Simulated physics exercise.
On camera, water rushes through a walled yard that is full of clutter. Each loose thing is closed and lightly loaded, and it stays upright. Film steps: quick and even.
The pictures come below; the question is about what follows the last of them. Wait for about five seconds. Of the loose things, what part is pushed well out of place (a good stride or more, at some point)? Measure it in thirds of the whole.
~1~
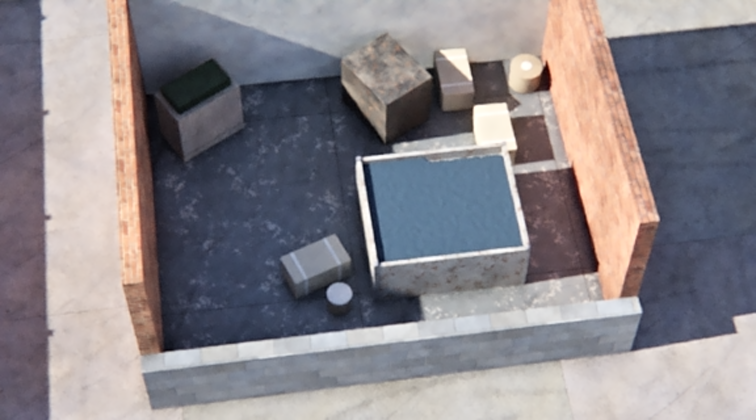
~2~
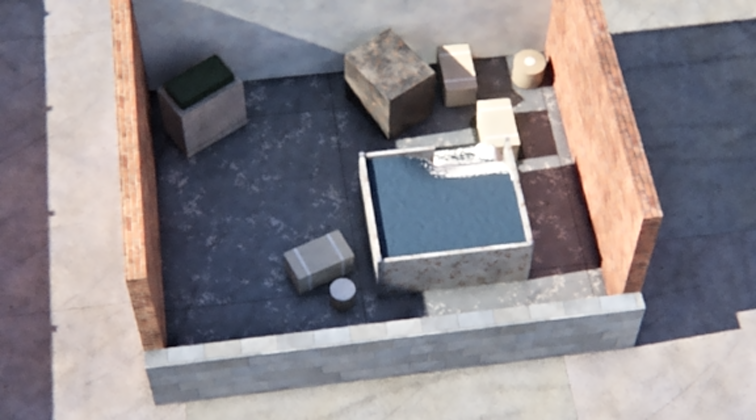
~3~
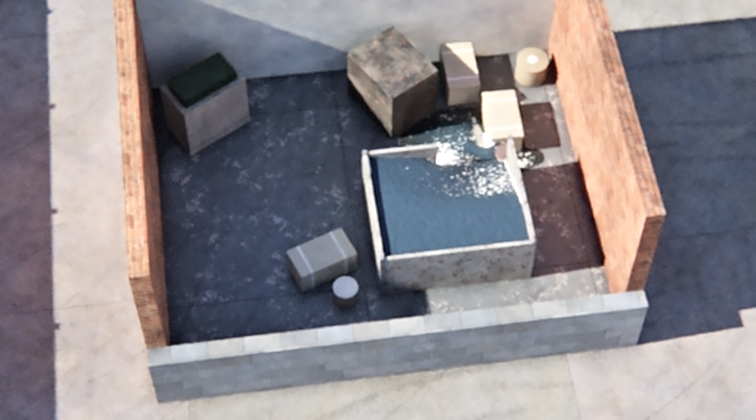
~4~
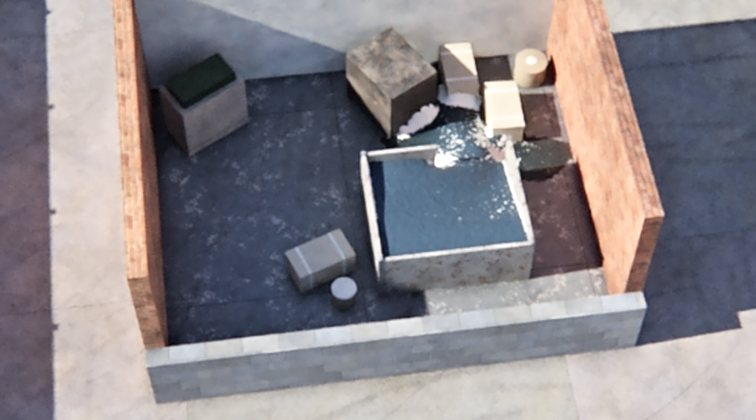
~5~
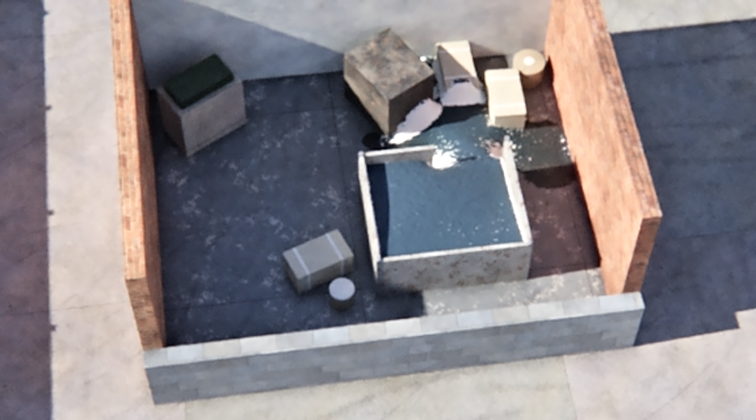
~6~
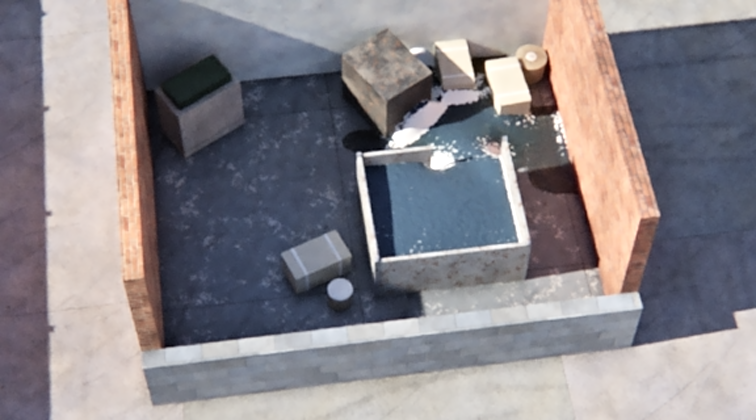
So the part that moves far is between the one-third and two-thirds marks.
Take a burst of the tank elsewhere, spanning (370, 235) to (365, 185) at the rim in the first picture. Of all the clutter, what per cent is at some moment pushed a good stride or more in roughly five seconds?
My estimate is some 20 per cent of them.
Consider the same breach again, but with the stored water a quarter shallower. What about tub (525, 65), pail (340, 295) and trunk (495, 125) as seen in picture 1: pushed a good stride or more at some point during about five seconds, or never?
Taking them as listed, the first reached the mark, the second stopped before it and the third reached the mark.
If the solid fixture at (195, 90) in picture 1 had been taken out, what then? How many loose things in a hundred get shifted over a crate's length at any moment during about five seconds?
40 per cent.
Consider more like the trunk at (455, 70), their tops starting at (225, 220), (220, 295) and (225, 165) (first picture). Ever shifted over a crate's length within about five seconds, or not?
In that order: Short of that, not that far, not that far.
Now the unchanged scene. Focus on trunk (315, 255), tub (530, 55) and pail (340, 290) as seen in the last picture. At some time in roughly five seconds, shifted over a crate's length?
As listed: Falls short, travels that far and falls short.
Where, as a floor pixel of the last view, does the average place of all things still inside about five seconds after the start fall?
I'd put it around pixel (437, 239).
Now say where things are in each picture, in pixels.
In the first picture, a trunk at (495, 127) rests on the ground; a tub at (526, 66), on the bottom; 0 of 5 have shifted.
In the second picture, a trunk at (498, 123), on the bottom; a tub at (530, 62), on the bottom; 0 of 5 have shifted.
In the third picture, a trunk at (503, 114) rests on the ground, close to its start; a tub at (533, 60), on the bottom; 1 of 5 have shifted.
In the fourth picture, a trunk at (504, 104) rests on the ground, a stride from its start; a tub at (531, 61), on the bottom; 1 of 5 have shifted.
In the fifth picture, a trunk at (506, 92) rests on the ground, a stride from its start; a tub at (529, 62), on the bottom; 2 of 5 have shifted.
In the sixth picture, a trunk at (508, 81) rests on the ground, a stride from its start; a tub at (531, 57) rests on the ground, close to its start; 3 of 5 have shifted.
A moment on, 1 of 5 are well off their spots; 3 afloat.
Next, 1 of 5 are well off their spots; 3 afloat.
Later, 2 of 5 are well off their spots; 3 afloat.
In the end, 2 of 5 are well off their spots, and 2 have been at some point; 3 afloat.
